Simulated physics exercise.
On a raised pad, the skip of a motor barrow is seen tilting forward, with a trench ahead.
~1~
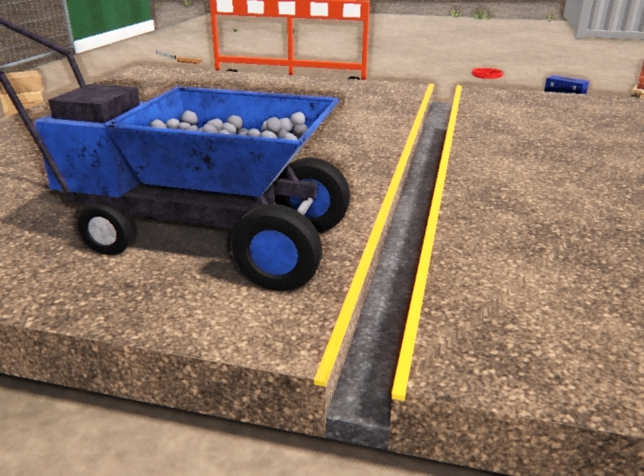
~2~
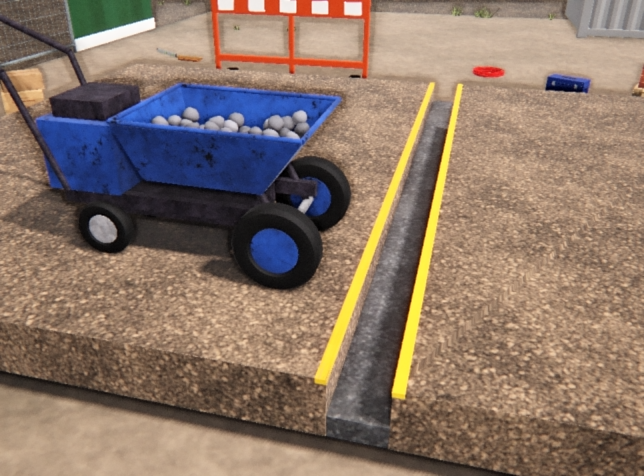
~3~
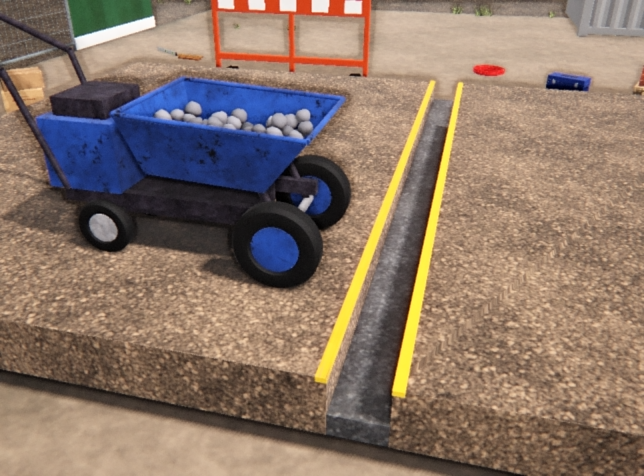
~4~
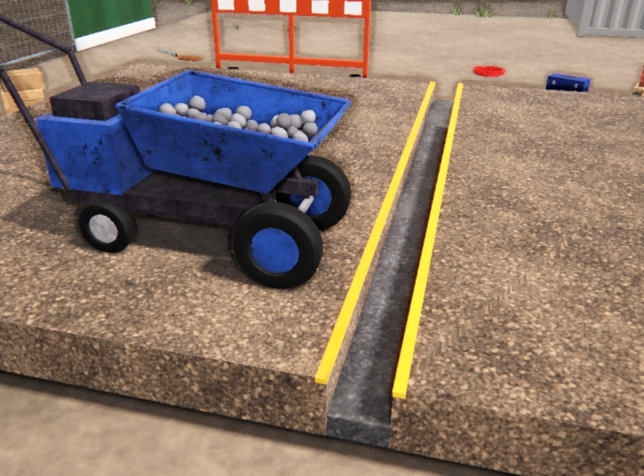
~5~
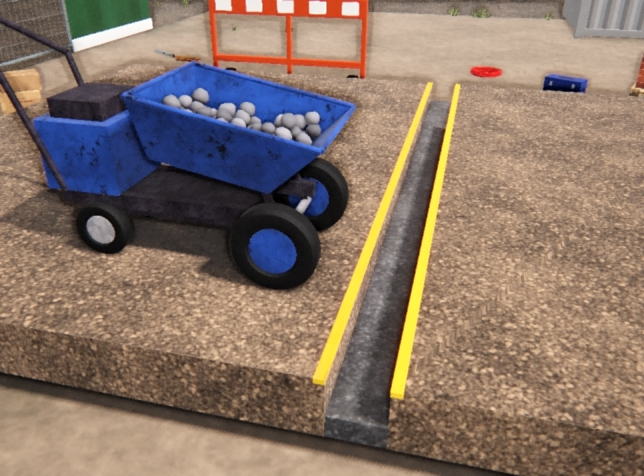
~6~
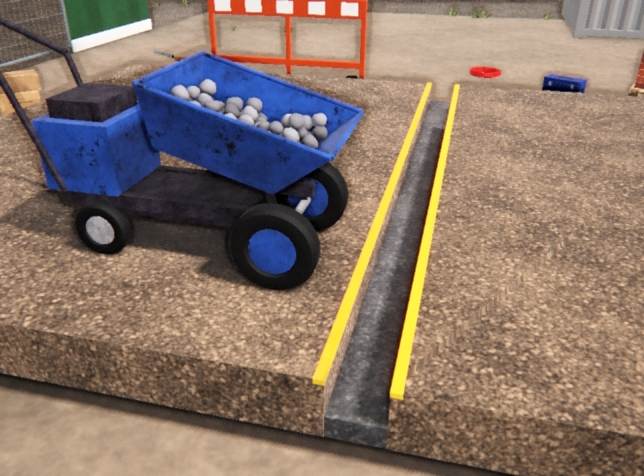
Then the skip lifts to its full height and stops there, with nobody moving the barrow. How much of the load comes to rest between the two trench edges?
The load ends chiefly outside the trench.
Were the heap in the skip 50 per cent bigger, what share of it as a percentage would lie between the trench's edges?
It lands at roughly 20 per cent.
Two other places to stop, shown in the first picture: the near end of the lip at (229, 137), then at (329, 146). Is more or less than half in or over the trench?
The first place leaves the greater portion between the edges, the second place the lesser portion.
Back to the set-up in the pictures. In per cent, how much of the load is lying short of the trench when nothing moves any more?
Estimate: Some 0 percent.
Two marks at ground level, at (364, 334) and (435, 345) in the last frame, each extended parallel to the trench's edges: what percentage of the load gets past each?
90 % and 60 %, in that order.
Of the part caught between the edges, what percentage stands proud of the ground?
Estimate: Around 0 %.
Soon after the last picture, skip tipped steeply; all in the skip.
A little later, skip tipped right over; about two thirds in the skip; a stray few in or heaped over the trench; about a quarter beyond it; a small part falling.
Later still, skip tipped right over; about a quarter in or heaped over the trench; most beyond it.
At rest, skip tipped right over; about a quarter in or heaped over the trench; most beyond it.
